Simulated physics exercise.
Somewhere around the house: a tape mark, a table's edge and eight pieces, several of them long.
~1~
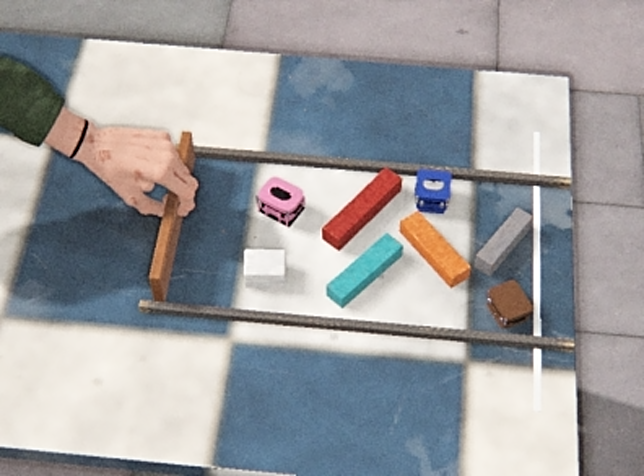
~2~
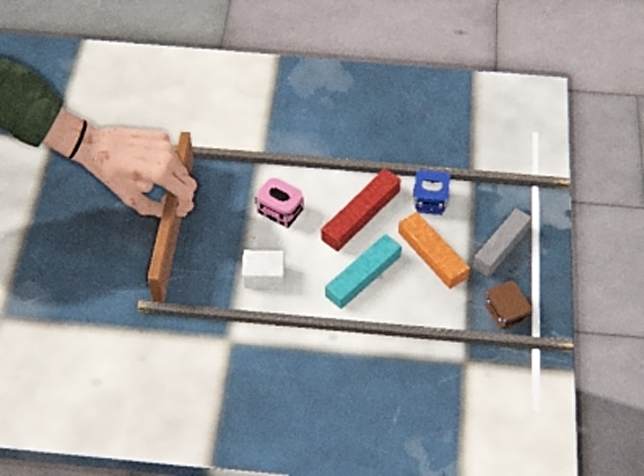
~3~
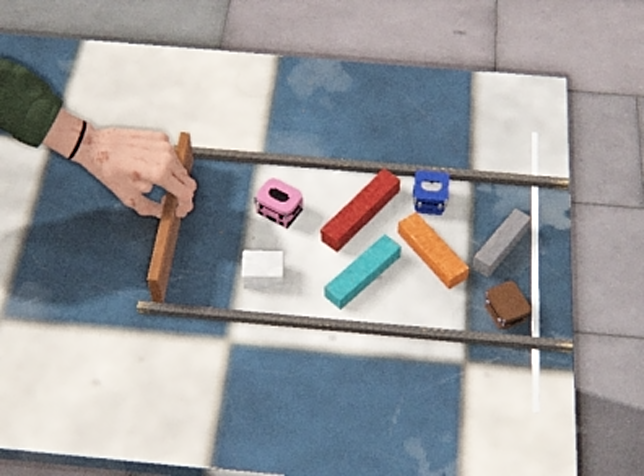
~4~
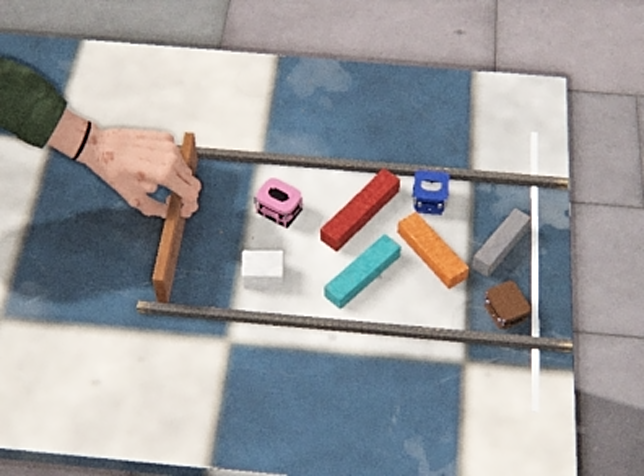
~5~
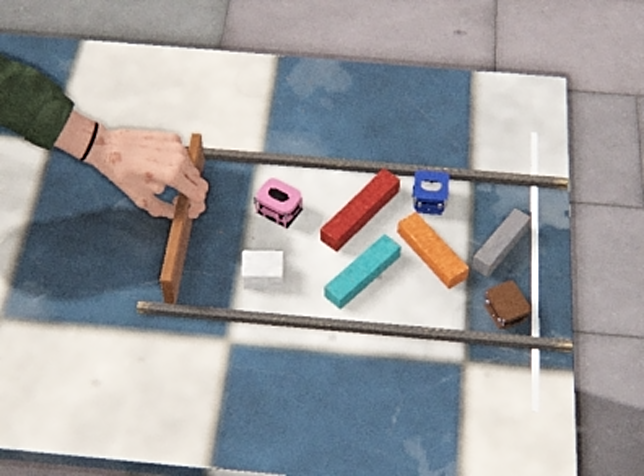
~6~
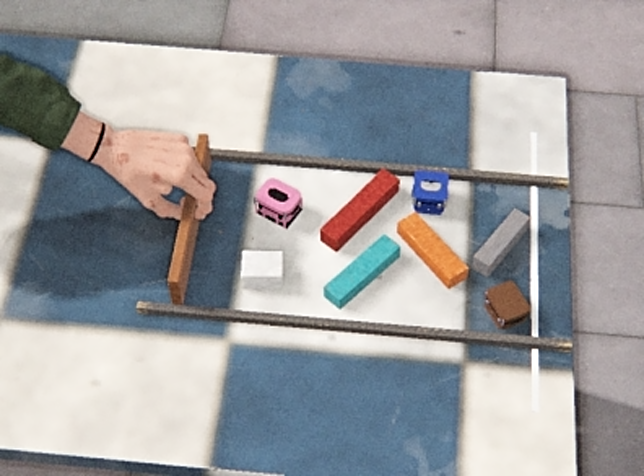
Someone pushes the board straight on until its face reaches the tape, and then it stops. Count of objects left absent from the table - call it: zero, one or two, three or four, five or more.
My call is five or more.
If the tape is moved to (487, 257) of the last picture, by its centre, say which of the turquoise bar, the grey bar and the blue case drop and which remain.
The turquoise bar survives, the grey bar drops off, the blue case comes down.
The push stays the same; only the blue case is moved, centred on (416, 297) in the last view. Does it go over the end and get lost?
Blue case: Gone.
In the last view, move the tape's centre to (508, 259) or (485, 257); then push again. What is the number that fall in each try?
4 and 2 down on the floor.
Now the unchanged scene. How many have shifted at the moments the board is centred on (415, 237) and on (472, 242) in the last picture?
First 8, then 8.
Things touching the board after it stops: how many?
2 of them.
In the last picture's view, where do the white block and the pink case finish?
Middles: Around (556, 297) and around (556, 215).
Early on, none off yet; brown case at rest near (507, 307); grey bar at rest near (501, 243); orange bar at rest near (432, 250).
A while later, none off yet; brown case moving near (514, 313); grey bar travelled a little near (532, 250); orange bar travelled about its own width near (497, 261).
Finally, the number that fall off is five or more; lost, red bar, turquoise bar, blue case, orange bar, grey bar and brown case.
